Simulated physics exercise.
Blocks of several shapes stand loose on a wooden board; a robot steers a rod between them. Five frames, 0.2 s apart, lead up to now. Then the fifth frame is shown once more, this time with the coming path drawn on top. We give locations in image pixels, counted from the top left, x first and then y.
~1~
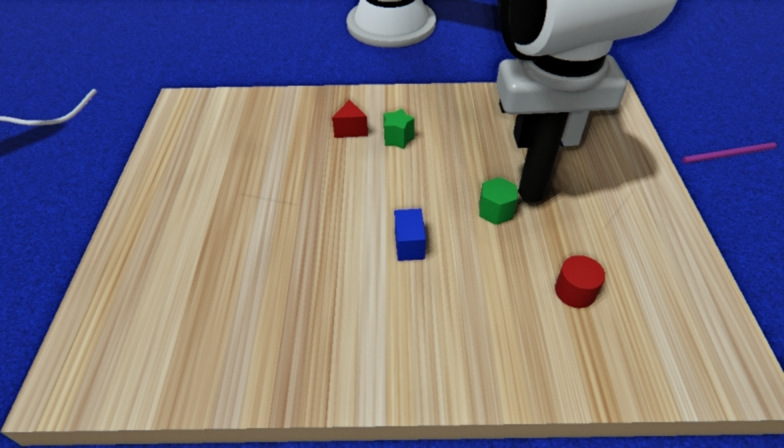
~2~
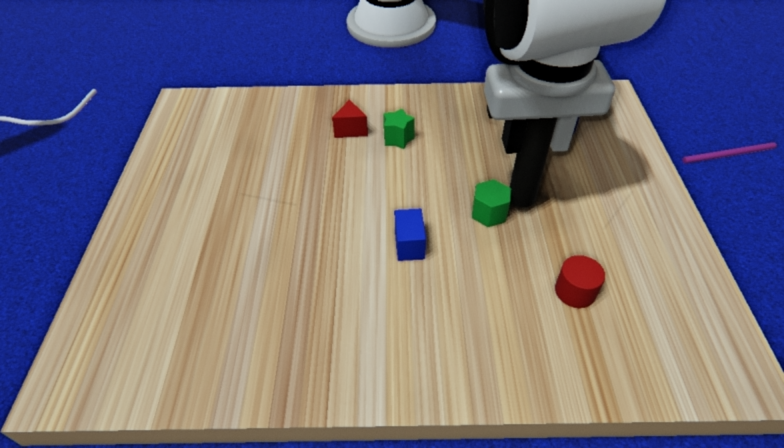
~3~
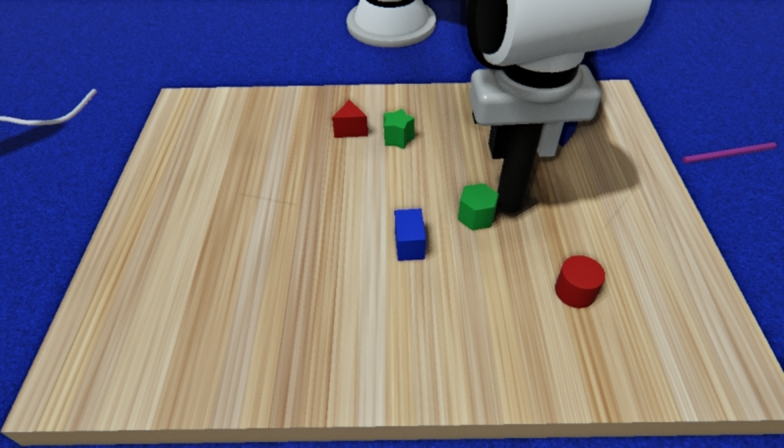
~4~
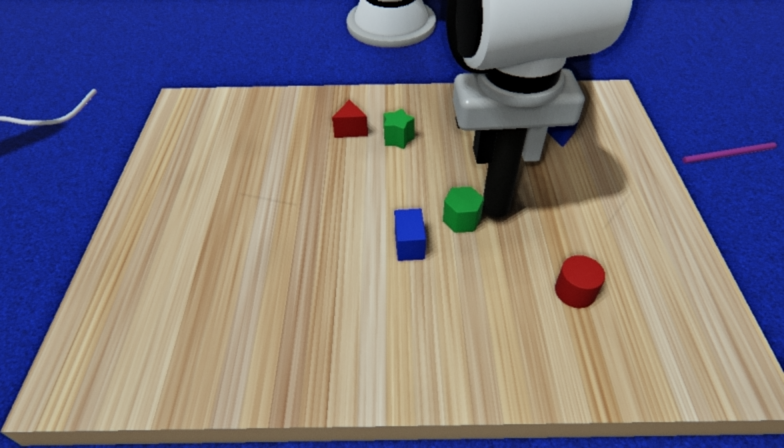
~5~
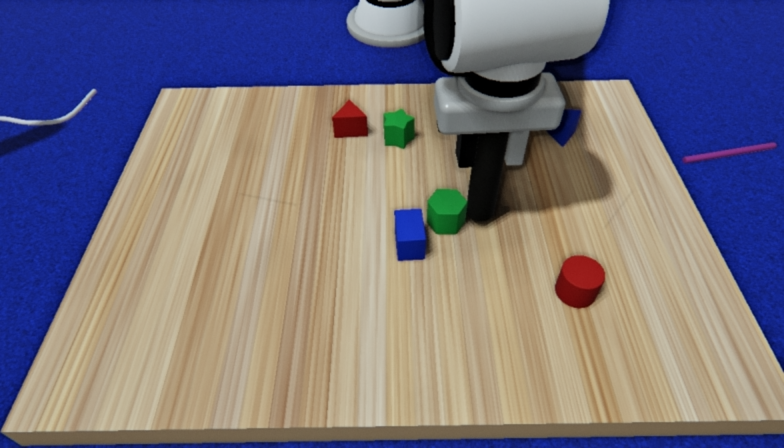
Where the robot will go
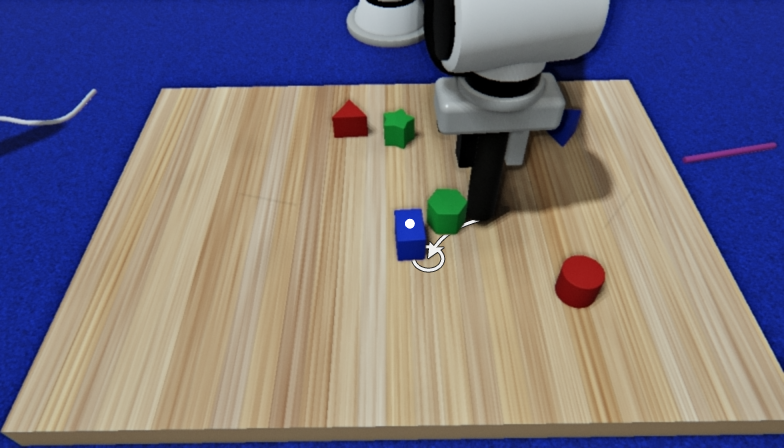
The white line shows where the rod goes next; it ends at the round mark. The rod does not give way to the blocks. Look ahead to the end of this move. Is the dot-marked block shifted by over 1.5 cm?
Yes
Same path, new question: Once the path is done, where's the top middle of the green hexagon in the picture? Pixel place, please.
Somewhere near (416, 204).
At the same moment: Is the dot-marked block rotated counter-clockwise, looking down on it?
In short: Yes.
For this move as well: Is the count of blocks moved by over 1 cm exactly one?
No.
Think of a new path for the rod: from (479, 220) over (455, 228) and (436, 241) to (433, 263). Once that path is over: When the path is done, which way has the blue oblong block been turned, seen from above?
It turns counter-clockwise.
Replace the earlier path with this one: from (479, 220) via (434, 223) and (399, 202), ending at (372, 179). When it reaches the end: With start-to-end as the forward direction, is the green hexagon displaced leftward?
Yes, that is what happens.
Path on the board, from (479, 220) over (457, 228) and (440, 241) to (428, 258); the dot is on the blue oblong block.
On the path given first. Halfway along, rod (448, 226); blue oblong block (400, 223), turned 40° anticlockwise; green hexagon (419, 203), turned 50° clockwise.
At the end, rod (429, 250); blue oblong block (391, 227), turned 30° anticlockwise; green hexagon (416, 204), turned 60° clockwise.
